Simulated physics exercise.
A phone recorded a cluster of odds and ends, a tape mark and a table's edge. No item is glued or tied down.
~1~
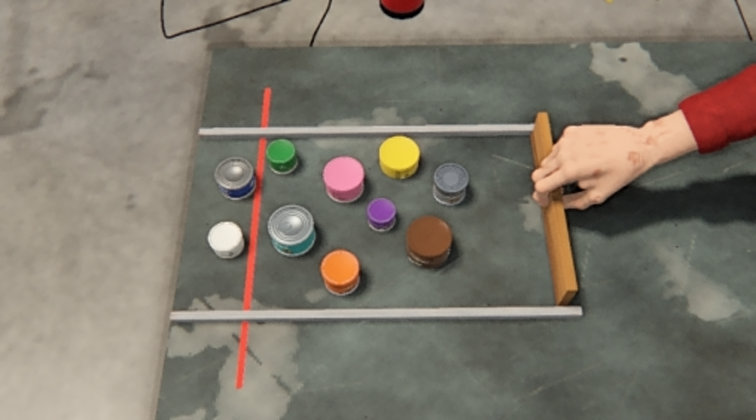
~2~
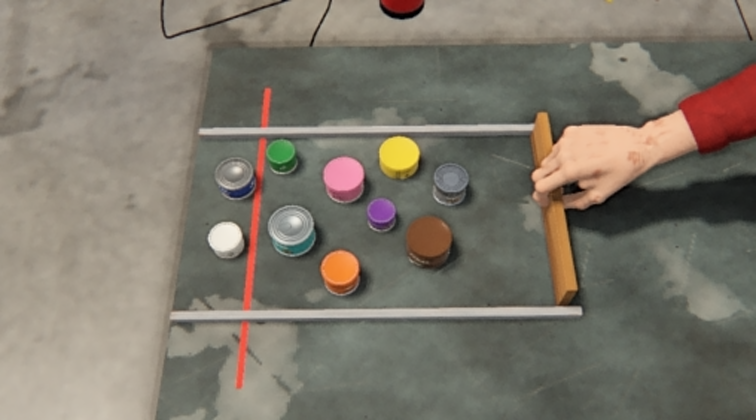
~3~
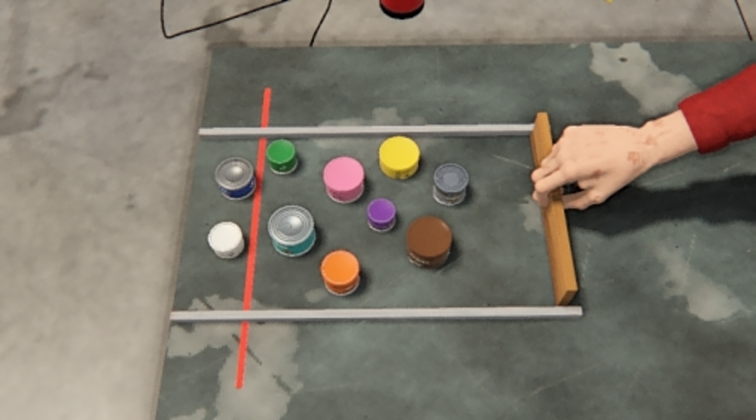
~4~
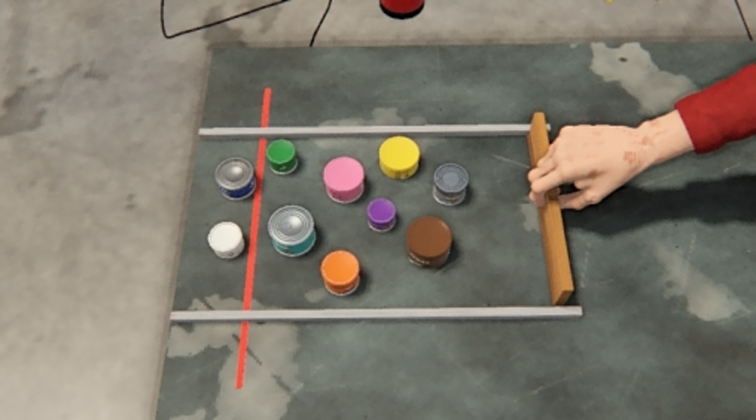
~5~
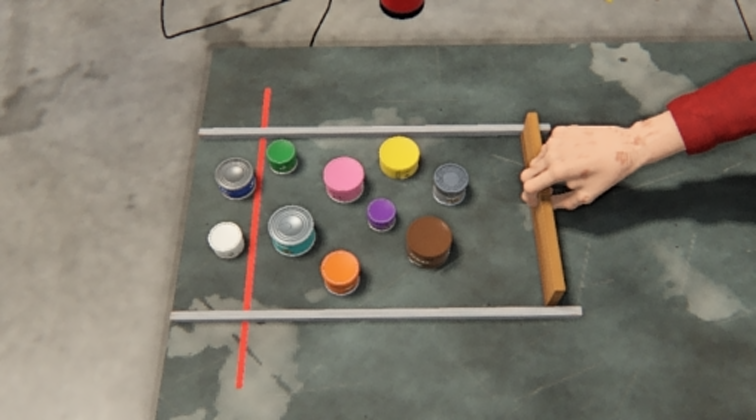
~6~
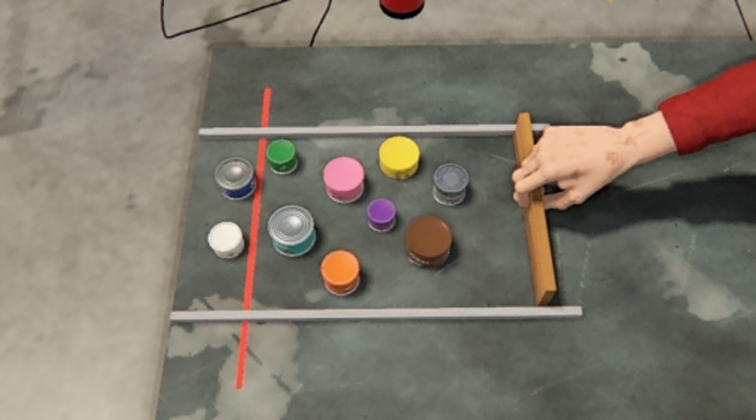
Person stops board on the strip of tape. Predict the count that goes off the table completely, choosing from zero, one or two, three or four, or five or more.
The count is one or two.
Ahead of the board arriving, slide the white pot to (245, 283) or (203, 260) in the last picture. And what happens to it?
In turn it holds its place, then holds its place.
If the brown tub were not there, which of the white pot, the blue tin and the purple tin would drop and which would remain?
White pot - safe; blue tin - gone; purple tin - safe.
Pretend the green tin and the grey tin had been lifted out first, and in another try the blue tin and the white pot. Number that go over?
The counts would be 0 and 0.
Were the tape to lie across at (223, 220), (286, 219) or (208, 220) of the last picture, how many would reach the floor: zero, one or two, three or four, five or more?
Lab note - count per position: Five or more; none at all; five or over.
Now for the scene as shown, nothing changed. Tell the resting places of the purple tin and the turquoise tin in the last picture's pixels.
You'll see the purple tin at (240, 217), with the turquoise tin at (204, 216).
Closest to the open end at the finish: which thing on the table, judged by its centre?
White pot.
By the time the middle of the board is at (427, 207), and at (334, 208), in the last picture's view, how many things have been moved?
First position 2; second position 8.
A little later, none off yet; white pot at rest near (227, 241); blue tin at rest near (236, 179); green tin at rest near (282, 157).
When it is over, the number that fall off is one or two; down, blue tin.
